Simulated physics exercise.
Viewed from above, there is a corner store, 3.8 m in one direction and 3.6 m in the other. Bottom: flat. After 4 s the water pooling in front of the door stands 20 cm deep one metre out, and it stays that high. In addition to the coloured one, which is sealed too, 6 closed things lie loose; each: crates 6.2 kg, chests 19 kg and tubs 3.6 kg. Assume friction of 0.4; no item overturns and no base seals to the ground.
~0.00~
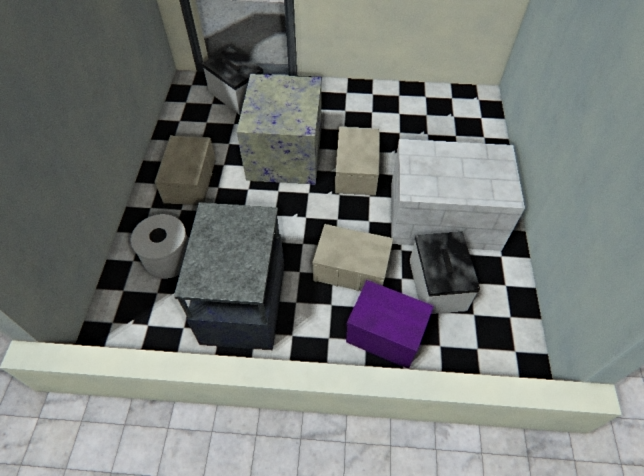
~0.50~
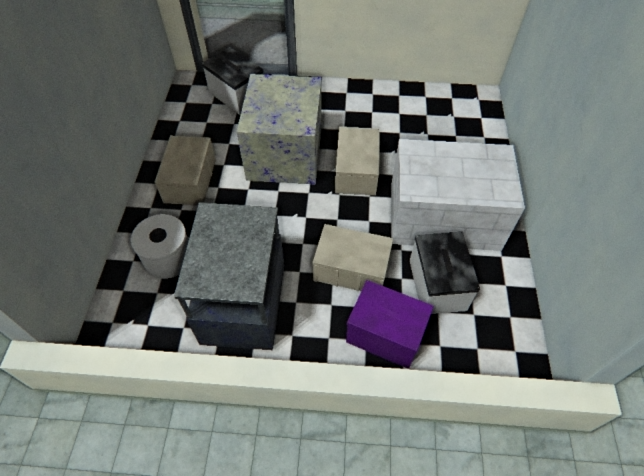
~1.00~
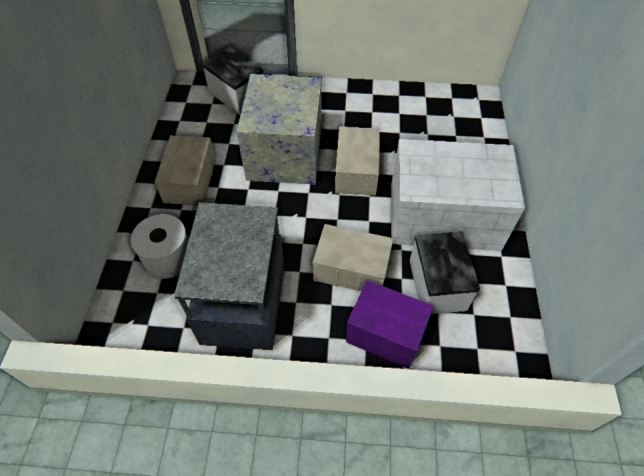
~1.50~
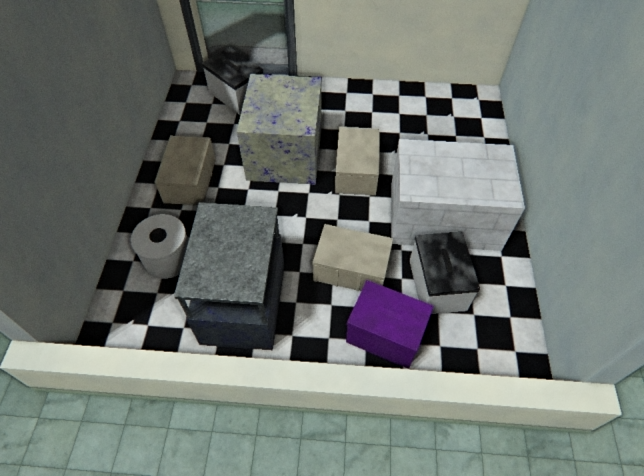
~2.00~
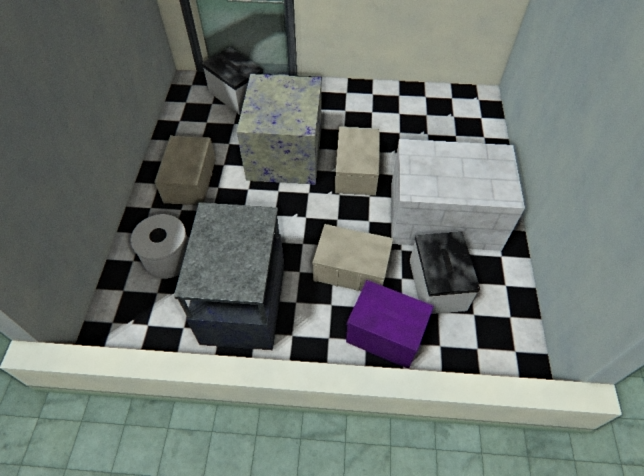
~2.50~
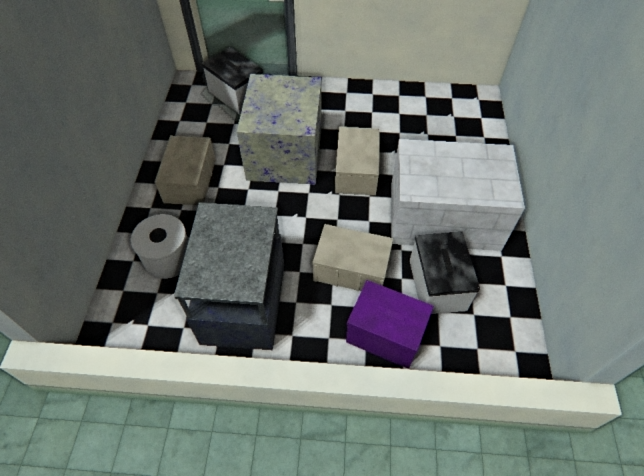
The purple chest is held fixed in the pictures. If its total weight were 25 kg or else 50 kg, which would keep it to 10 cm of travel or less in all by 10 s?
Watching this, the lighter ballast does the job.
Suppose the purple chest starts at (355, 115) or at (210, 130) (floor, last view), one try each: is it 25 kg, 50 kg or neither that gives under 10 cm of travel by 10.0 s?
Well, at the first spot either weight will do, and at the second you need the heavier weight.
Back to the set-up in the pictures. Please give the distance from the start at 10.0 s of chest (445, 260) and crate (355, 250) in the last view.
They sit 10 cm and 20 cm away, in the order given.
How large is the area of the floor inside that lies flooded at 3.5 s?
I'd estimate close to 1.5 m2.
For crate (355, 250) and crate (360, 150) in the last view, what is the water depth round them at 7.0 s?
Some 2 cm at the first, some 1 cm at the second.
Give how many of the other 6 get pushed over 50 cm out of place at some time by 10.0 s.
By my tally, 3.
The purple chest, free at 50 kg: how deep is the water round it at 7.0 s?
Depth: Approx. 0 cm.
After 3.5 s the purple chest would be 0 cm from its start with 25 kg and 0 cm from its start with 50 kg; 0 cm of water round it then.
After 4.5 s the purple chest would be 0 cm from its start with 25 kg and 0 cm from its start with 50 kg; 0 cm of water round it then.
After 7.0 s the purple chest would be 0 cm from its start with 25 kg and 0 cm from its start with 50 kg; 0 cm of water round it then.
After 10.0 s the purple chest would be 0 cm from its start with 25 kg and 0 cm from its start with 50 kg; 8 cm of water round it then.
